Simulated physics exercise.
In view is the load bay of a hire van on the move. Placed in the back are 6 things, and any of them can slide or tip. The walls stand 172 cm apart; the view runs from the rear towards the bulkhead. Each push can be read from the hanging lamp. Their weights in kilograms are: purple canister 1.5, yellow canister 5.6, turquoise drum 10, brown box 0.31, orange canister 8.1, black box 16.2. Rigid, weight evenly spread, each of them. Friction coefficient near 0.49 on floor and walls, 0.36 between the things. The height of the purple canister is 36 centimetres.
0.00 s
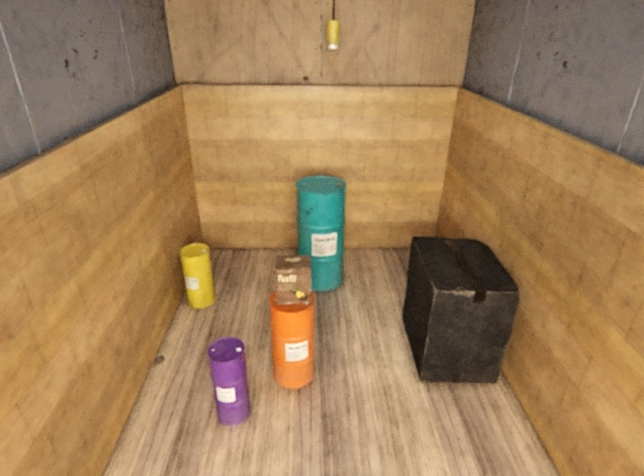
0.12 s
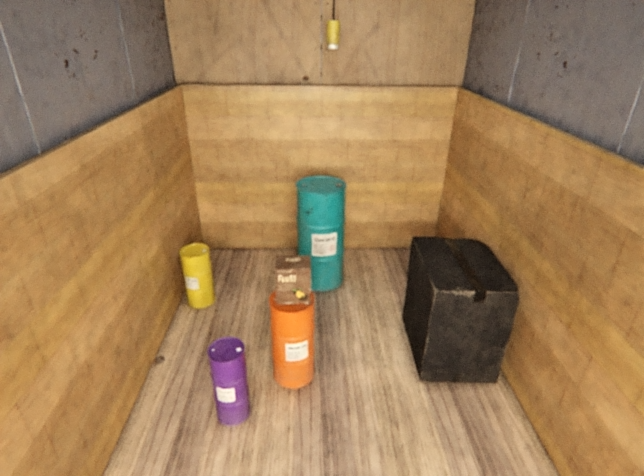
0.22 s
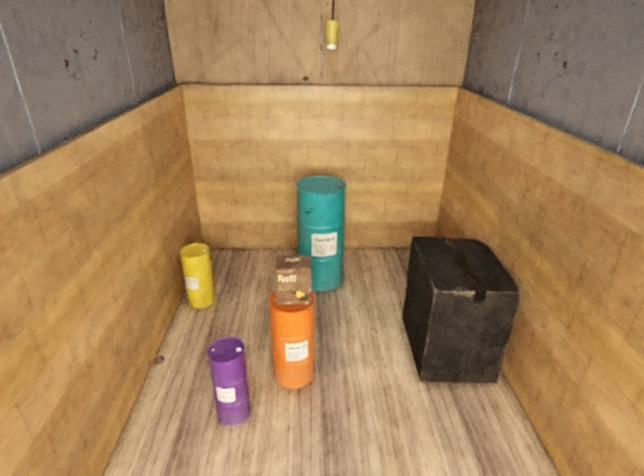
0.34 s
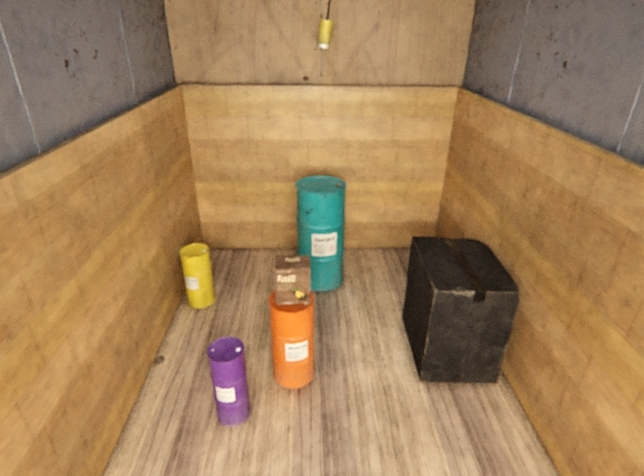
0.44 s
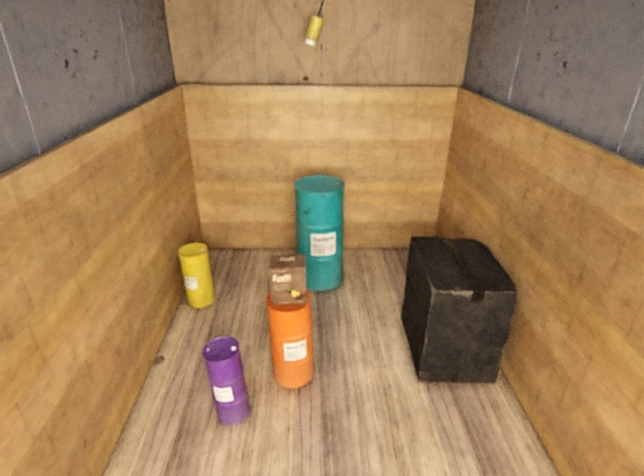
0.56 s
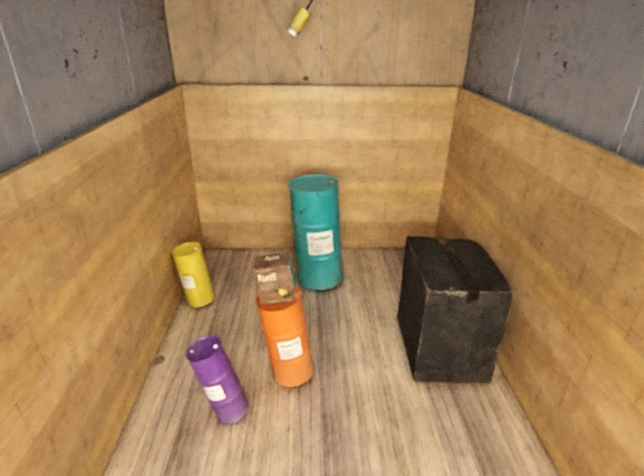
Purple, yellow and orange canisters lean left in a van after the hanging lamp swings left.
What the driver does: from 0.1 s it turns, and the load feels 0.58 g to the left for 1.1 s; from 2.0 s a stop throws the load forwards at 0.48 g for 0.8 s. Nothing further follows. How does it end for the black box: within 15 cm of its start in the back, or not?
Looks like it strays off.
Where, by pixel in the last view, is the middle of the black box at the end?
Close to (380, 307).
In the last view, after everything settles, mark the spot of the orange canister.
Its middle comes to rest around (239, 305).
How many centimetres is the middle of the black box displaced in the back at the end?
Around 36 centimetres.
By 0.86 s, push 0.58 g left; brown box now down from where it sat; black box 16 cm from its spot near (421, 306); purple canister on its side.
By 1.26 s, no push; black box 36 cm from its spot near (380, 307); turquoise drum on its side; orange canister on its side.
By 2.56 s, push 0.46 g forwards; black box 36 cm from its spot near (380, 307); turquoise drum on its side; orange canister on its side.
When it is over (3.4 s), down from where it sat, brown box; lying over in the back, purple canister, yellow canister, turquoise drum and orange canister; not toppled but over 15 cm from the start, black box. In the last view, black box near (380, 307).
